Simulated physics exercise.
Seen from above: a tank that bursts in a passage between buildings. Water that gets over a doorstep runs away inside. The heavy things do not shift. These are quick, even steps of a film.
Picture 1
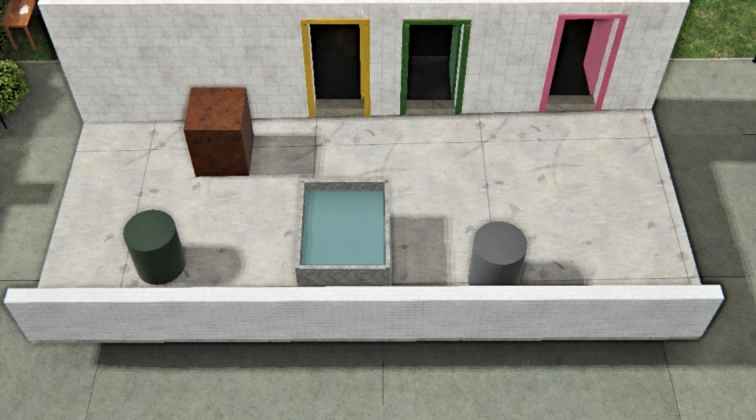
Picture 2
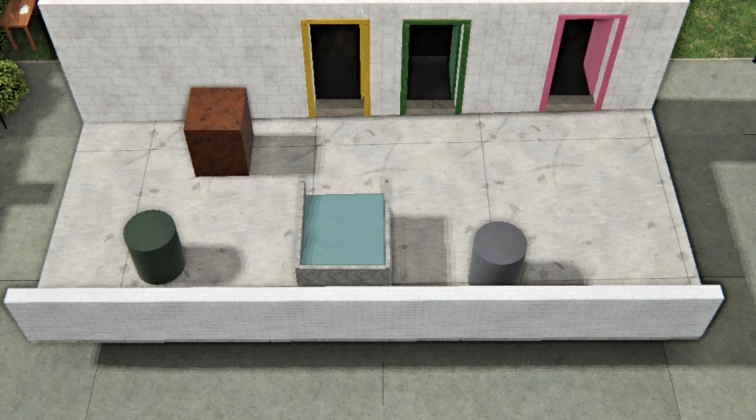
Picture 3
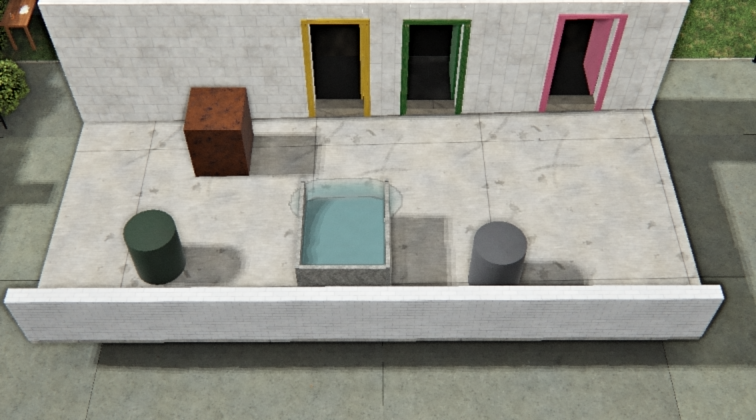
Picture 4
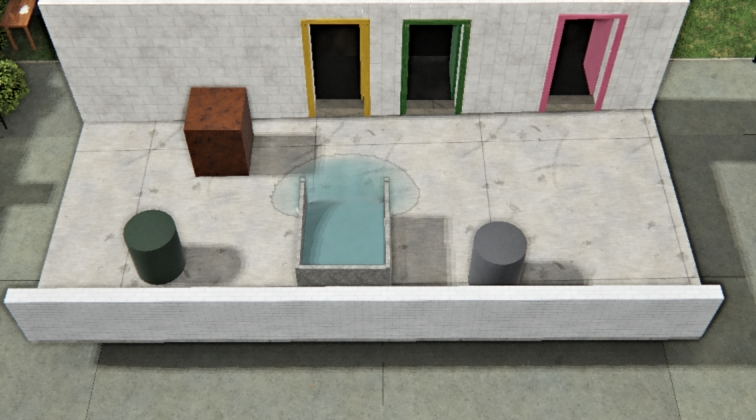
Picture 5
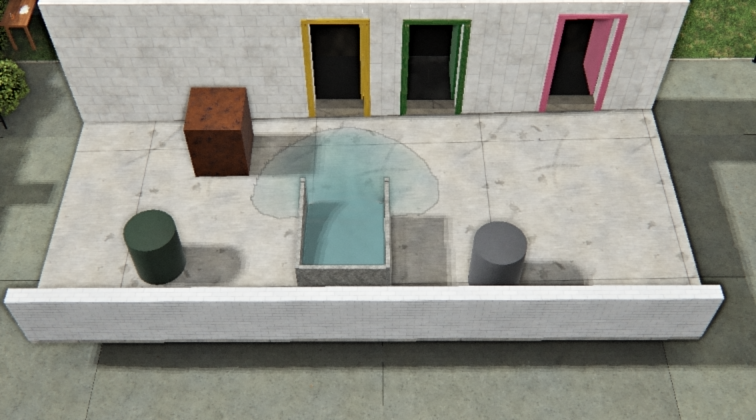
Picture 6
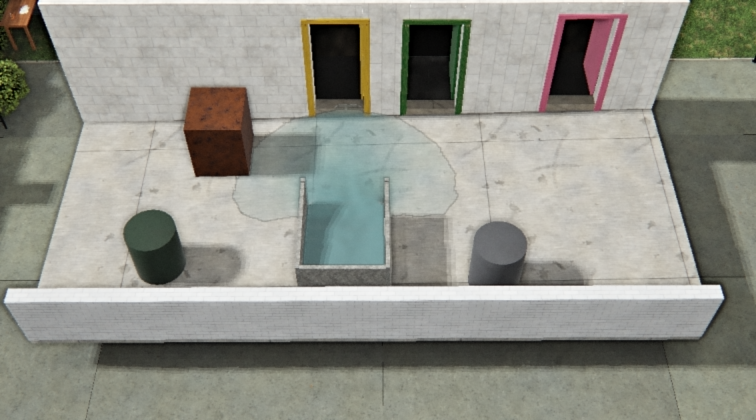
Water sits still in a gray-walled tank in a walled courtyard, between a dark green cylinder and a gray one. The tank's far side opens and the water pours out, spreading across the pale paving in a widening rounded sheet, past the rusty box's corner and up near the yellow doorway.
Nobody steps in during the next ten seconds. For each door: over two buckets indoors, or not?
One by one: The yellow door floods; the green door floods; the pink door holds within the limit.
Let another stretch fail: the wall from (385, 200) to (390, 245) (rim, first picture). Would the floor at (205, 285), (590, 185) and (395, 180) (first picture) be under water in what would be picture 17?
In turn: Free of water, under water, dry.
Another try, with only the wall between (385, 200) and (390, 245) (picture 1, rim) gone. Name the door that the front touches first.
It is the one in pink.
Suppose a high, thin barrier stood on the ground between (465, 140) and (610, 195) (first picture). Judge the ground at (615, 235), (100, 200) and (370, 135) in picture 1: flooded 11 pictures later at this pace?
One after the other: No water, clear, flooded.
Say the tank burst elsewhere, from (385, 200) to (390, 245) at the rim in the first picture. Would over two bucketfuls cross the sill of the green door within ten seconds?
In short: The green one stays under.
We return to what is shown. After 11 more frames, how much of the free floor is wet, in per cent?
Roughly 30 per cent.
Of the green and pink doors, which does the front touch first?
The door marked green.
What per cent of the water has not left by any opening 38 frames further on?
Near 64 in a hundred.
A moment on, water covers 25 % of the floor; the yellow door far over two buckets in, the green door under two buckets in, the pink door not reached.
Next, water covers 30 % of the floor; the yellow door far over two buckets in, the green door over two buckets in, the pink door wet at the sill, nothing in.
Then, water covers 45 % of the floor; the yellow door far over two buckets in, the green door over two buckets in, the pink door wet at the sill, nothing in.
Later, water covers 75 % of the floor; the yellow door far over two buckets in, the green door over two buckets in, the pink door wet at the sill, nothing in.
In the end, water covers 60 % of the floor; the yellow door far over two buckets in, the green door over two buckets in, the pink door wet at the sill, nothing in.
